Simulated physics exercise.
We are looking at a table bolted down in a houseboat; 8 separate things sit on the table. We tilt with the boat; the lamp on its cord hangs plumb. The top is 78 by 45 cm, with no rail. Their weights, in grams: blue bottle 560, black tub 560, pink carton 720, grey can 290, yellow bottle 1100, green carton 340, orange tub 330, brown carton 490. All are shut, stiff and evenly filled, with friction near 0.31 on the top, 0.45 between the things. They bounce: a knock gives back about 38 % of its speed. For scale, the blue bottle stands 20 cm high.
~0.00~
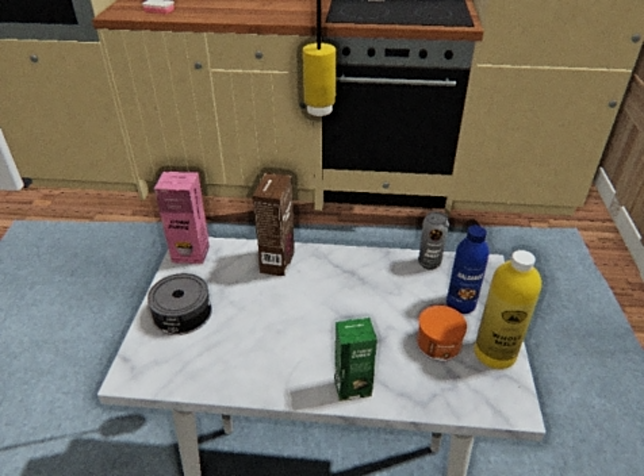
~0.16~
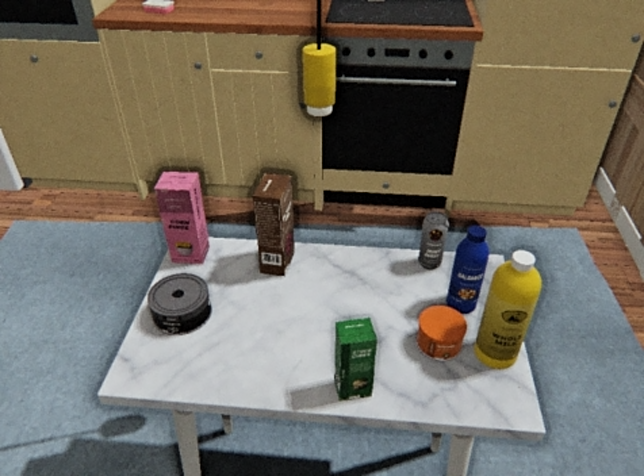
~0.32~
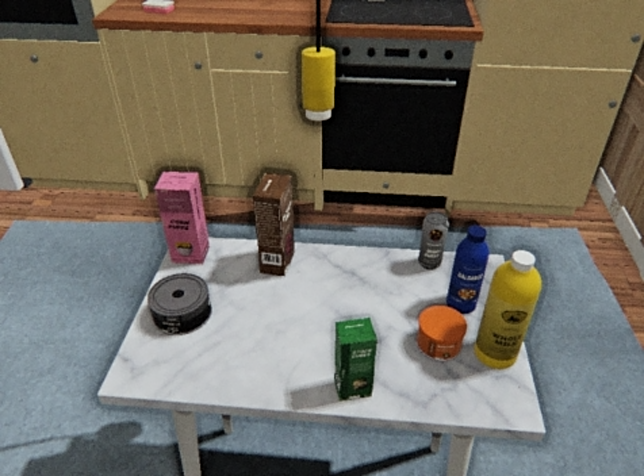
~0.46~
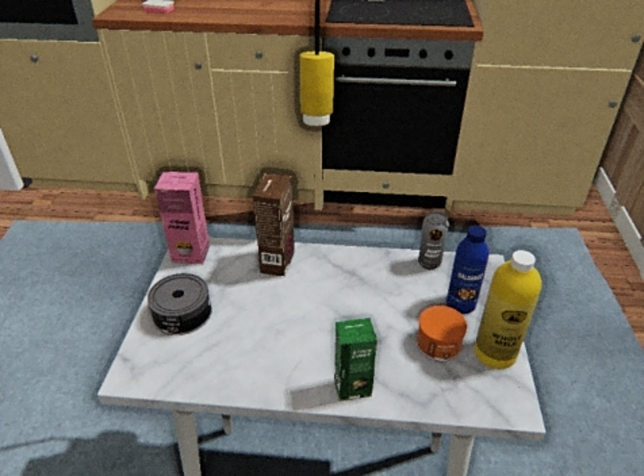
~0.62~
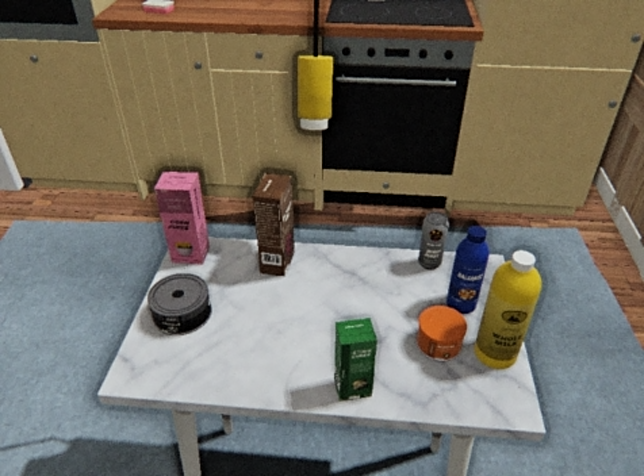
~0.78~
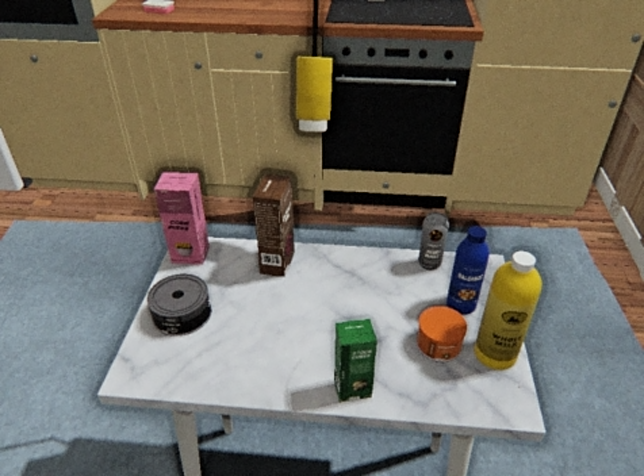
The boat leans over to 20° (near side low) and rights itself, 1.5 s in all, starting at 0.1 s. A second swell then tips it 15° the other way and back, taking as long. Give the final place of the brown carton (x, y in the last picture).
Resting place of the brown carton: (272, 238).
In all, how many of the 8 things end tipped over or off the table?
1 of them.
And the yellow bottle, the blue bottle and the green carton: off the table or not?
The yellow bottle is still on the table; the blue bottle is still on the table; the green carton finishes off the table.
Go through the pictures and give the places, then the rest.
Boat level; brown carton (275, 226); blue bottle (469, 270), in the first picture.
Boat level; pink carton (184, 220); grey can (433, 242), in the second picture.
Floor tilted 4°, near side down; yellow bottle (508, 309); green carton (354, 361), in the third picture.
Floor tilted 9°, near side down; orange tub (441, 334); blue bottle (469, 270), in the fourth picture.
Floor tilted 16°, near side down; black tub (180, 304); pink carton (184, 219), in the fifth picture.
Floor tilted 20°, near side down; brown carton (275, 227); grey can (433, 242), in the sixth picture.
After 1.18 s, floor tilted 12°, near side down; brown carton slid 4 cm near (272, 237); green carton slid 4 cm; pink carton slid 4 cm.
After 1.78 s, floor tilted 2°, far side down; green carton now off the table; brown carton slid 4 cm near (272, 238); pink carton slid 4 cm.
After 2.18 s, floor tilted 13°, far side down; brown carton slid 4 cm near (272, 238); pink carton slid 4 cm; yellow bottle slid 4 cm.
At rest (3.6 s), off the table, green carton; the other 7 in place, give or take 5 cm. Seen from the same camera at the end, brown carton near (272, 238).
